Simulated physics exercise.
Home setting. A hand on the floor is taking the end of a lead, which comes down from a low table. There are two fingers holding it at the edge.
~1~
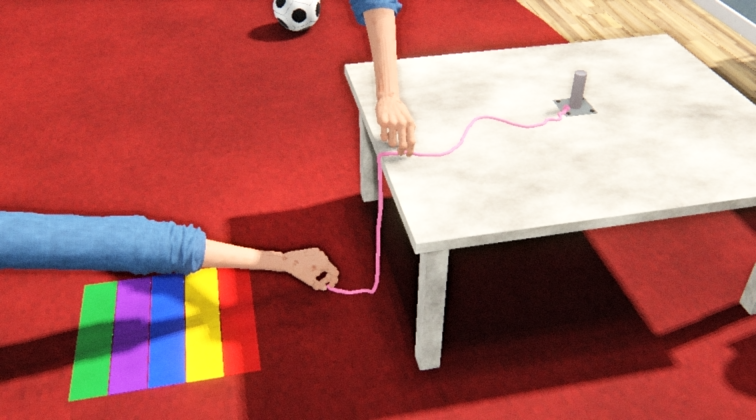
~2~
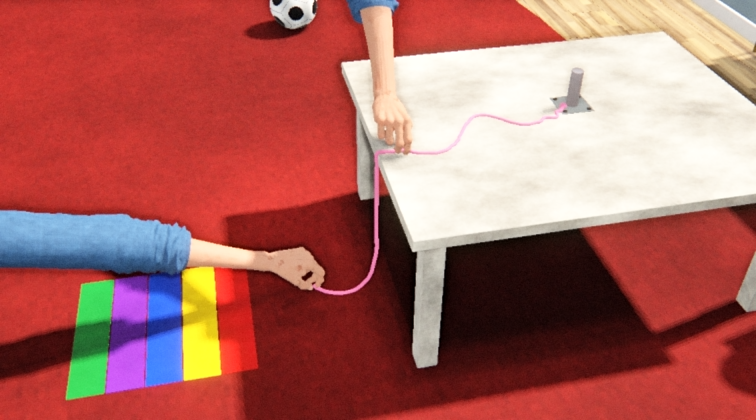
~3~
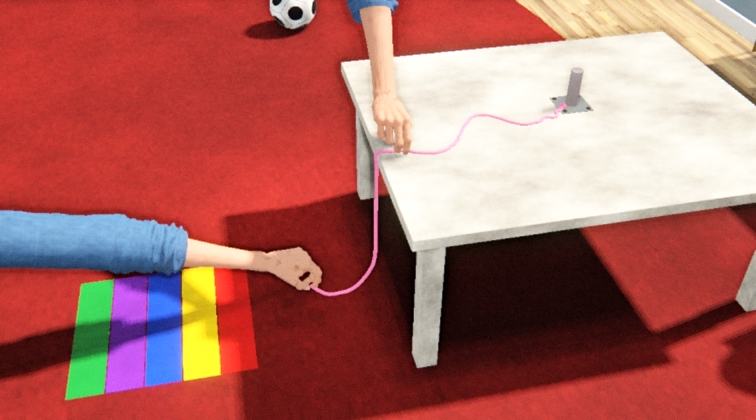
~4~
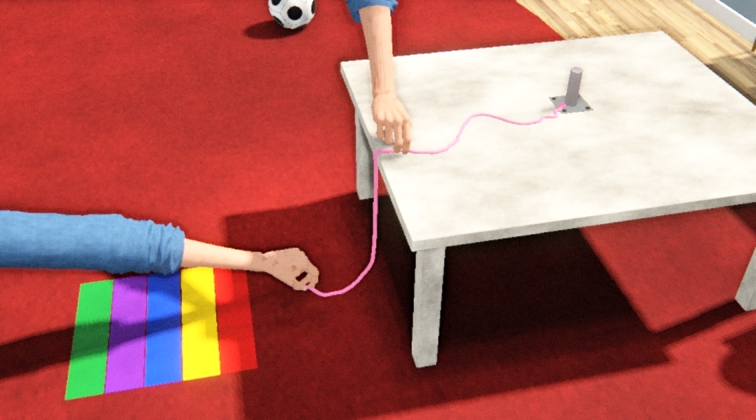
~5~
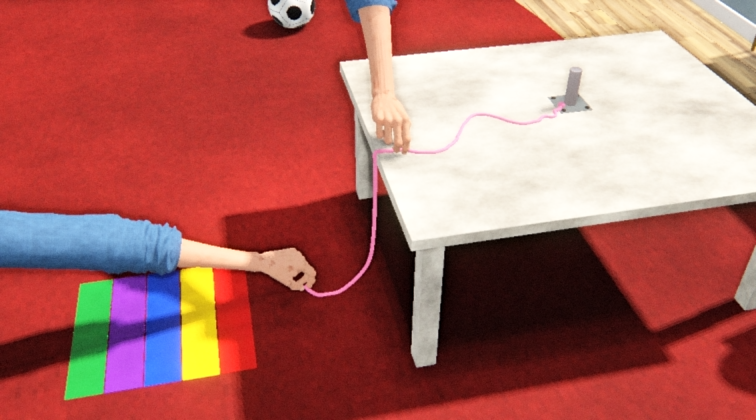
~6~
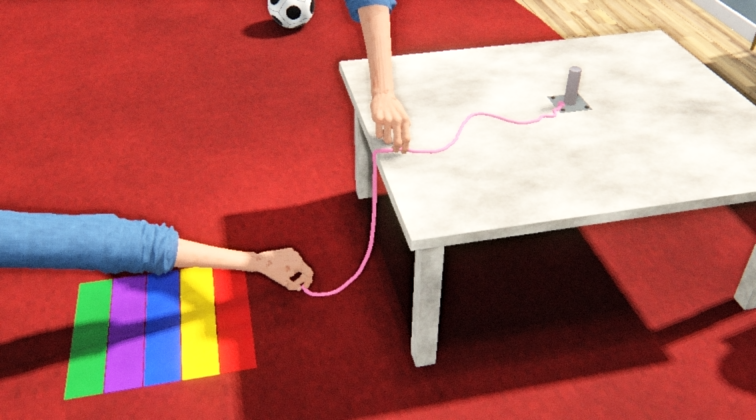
A hand near the floor drawing the end of a pink cord slightly left while another hand holds it at the table edge.
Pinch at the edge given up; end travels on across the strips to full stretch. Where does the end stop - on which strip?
On the blue strip.
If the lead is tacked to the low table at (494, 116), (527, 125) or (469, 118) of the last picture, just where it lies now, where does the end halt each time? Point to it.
Near (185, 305), then (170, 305), then (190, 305).
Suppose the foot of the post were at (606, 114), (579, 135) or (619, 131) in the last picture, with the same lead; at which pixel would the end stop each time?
One per try, in order: (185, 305), (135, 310), (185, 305).
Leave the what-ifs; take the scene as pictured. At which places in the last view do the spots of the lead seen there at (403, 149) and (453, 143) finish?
(351, 162) and (399, 137), approximately.
Soon after, end near (229, 297); over red.
After that, end near (183, 304); over yellow.
At the stop, end near (155, 308); over blue. It halts on the blue strip.
